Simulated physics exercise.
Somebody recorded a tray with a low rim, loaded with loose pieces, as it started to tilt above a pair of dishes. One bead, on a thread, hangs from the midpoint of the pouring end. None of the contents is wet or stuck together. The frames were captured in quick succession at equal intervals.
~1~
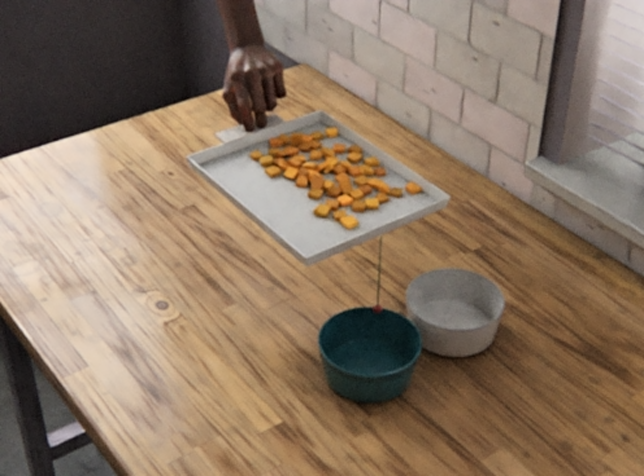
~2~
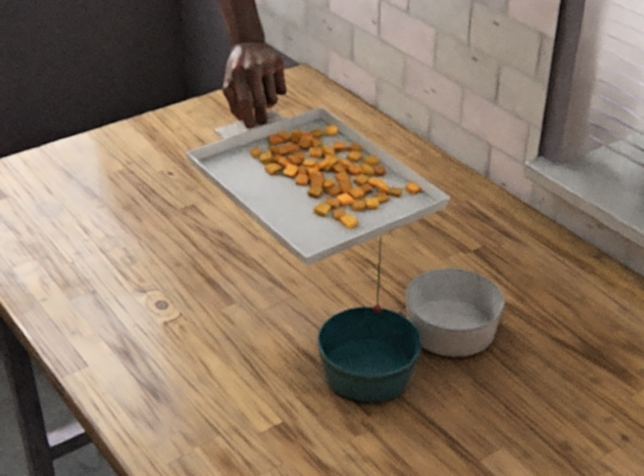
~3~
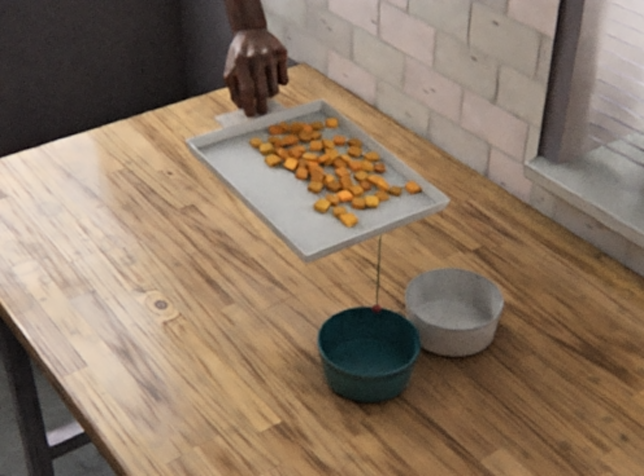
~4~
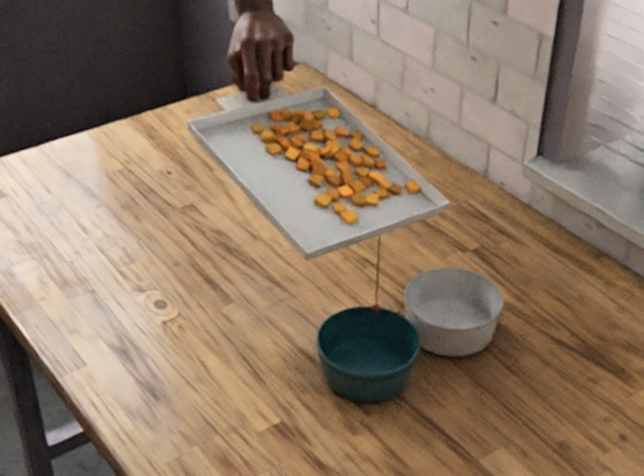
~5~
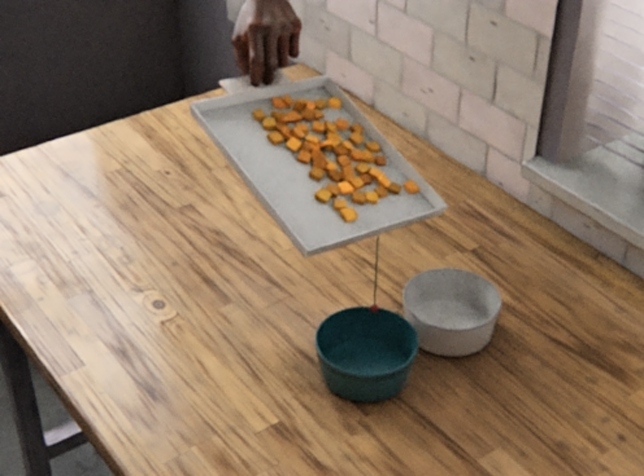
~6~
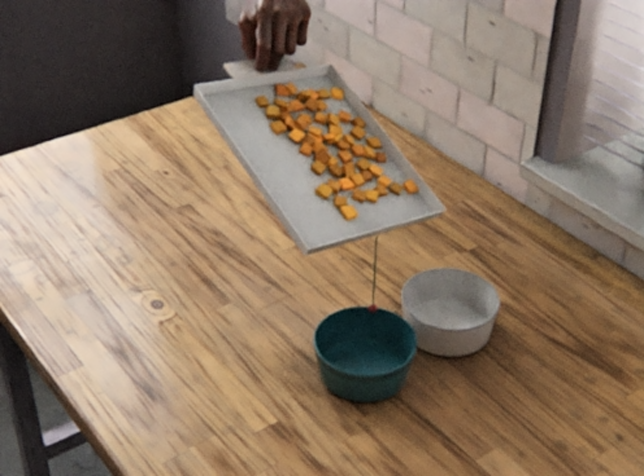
The clip opens on a hand holding a pale, low-rimmed tray of small orange pieces above a teal dish and a pale one on a wooden table, a red bead hanging on a thread. The tray stays nearly level at first, then the hand rises, tilting it gradually toward its lower right corner.
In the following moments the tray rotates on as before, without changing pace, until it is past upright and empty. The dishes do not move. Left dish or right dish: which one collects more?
The right one.
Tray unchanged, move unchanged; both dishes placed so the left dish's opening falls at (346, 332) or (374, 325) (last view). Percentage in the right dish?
It works out to 90 percent and then 70 percent.
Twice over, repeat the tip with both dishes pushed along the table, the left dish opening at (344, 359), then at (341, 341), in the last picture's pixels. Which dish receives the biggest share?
In order of the tries: The dish on the right side, then the dish on the right side.
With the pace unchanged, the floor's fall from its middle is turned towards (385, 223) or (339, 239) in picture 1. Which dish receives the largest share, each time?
First case: The dish at right. Second case: The dish at left.
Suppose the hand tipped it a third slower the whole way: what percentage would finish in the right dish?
Roughly 90 percent.
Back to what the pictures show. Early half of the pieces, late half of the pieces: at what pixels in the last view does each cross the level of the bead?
The first part at (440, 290); the rest at (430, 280).
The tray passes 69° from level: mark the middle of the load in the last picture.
The load is centred around (409, 197).
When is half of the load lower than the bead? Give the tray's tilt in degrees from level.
I'd put it at about 100 degrees.
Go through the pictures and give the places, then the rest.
In the first picture, corners of the pouring end at (307, 255) and (446, 196), level; middle of the load at (322, 167), small crackers; left dish at (401, 381); right dish at (487, 337); bead on its thread at (378, 309).
In the second picture, corners of the pouring end at (307, 255) and (446, 197), level; middle of the load at (322, 165).
In the third picture, corners of the pouring end at (307, 253) and (446, 199), tipped barely, lowest at the right corner; middle of the load at (322, 159).
In the fourth picture, corners of the pouring end at (308, 250) and (446, 202), tipped a little, lowest at the right corner; middle of the load at (324, 151).
In the fifth picture, corners of the pouring end at (309, 248) and (445, 205), tipped clearly, lowest at the right corner; middle of the load at (325, 144).
In the sixth picture, corners of the pouring end at (309, 246) and (443, 208), tipped clearly, lowest at the right corner; middle of the load at (327, 137); left dish at (397, 381); right dish at (482, 336).
Soon, tray tipped steeply; nearly all on the tray; a stray few in the right dish; a small part in the air.
A while on, tray tipped past a quarter turn; a small part on the tray; a stray few in the left dish; about two thirds in the right dish; a small part outside both; a small part in the air.
Towards the end, tray tipped past a quarter turn; a stray few in the left dish; most in the right dish; a small part outside both.
Finally, tray tipped past a quarter turn; a stray few in the left dish; most in the right dish; a small part outside both.
